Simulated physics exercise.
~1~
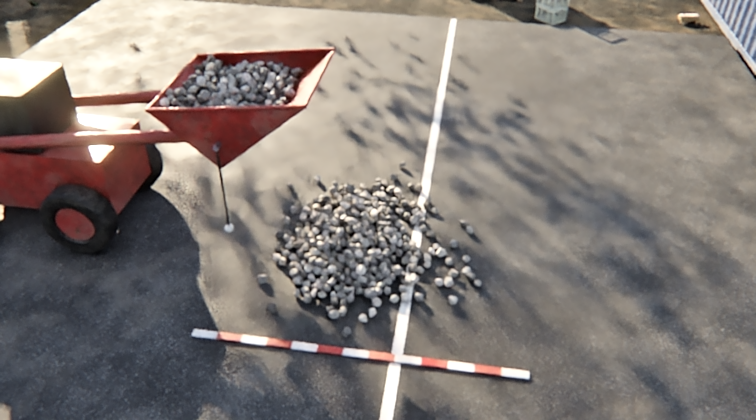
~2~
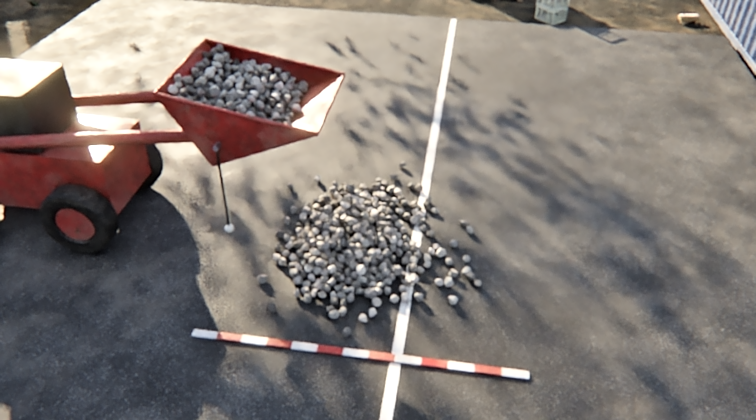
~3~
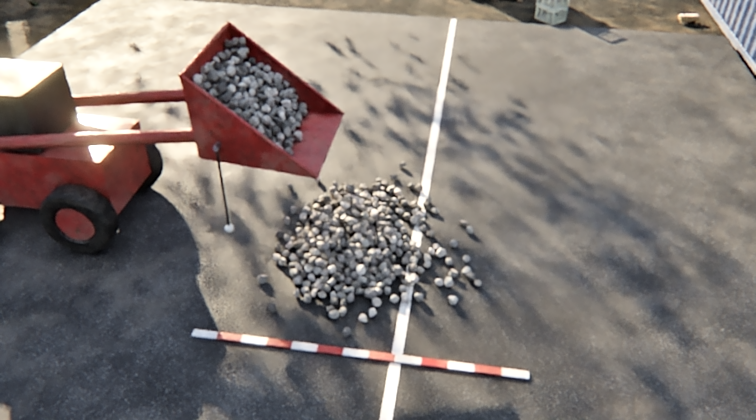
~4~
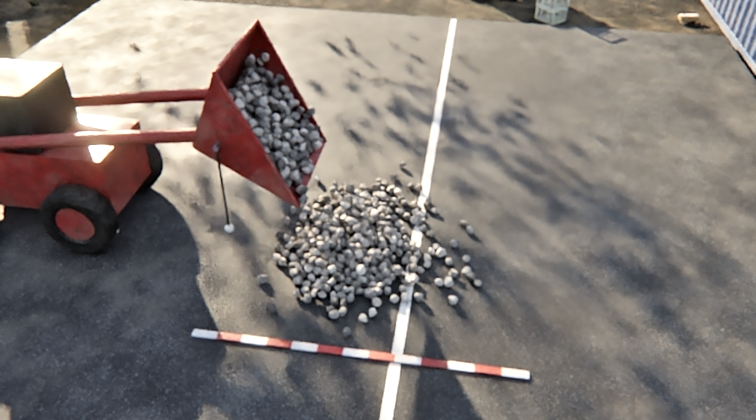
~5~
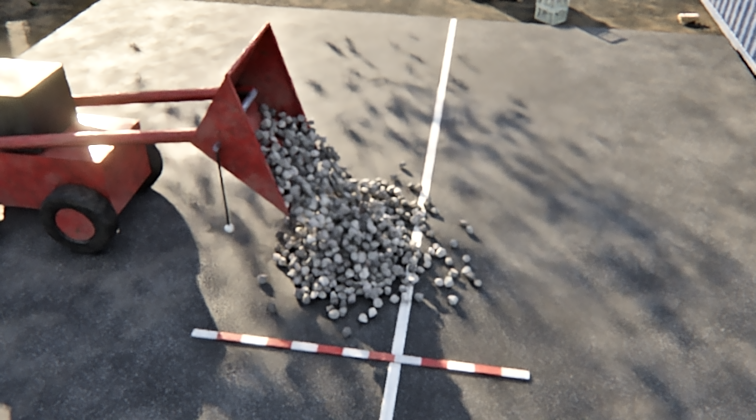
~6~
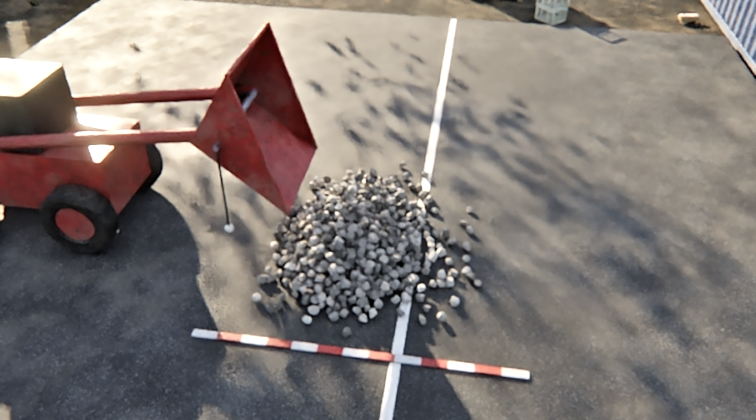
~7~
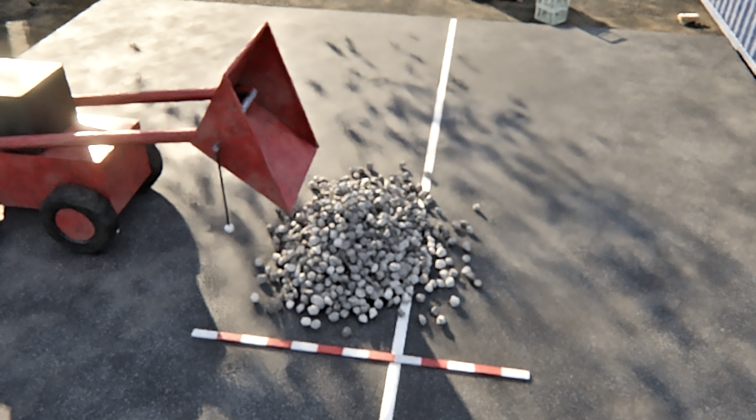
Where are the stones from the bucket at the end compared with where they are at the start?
At the start they sit up in the raised red bucket, and by the end they lie lower and further right, on the pile on the ground.
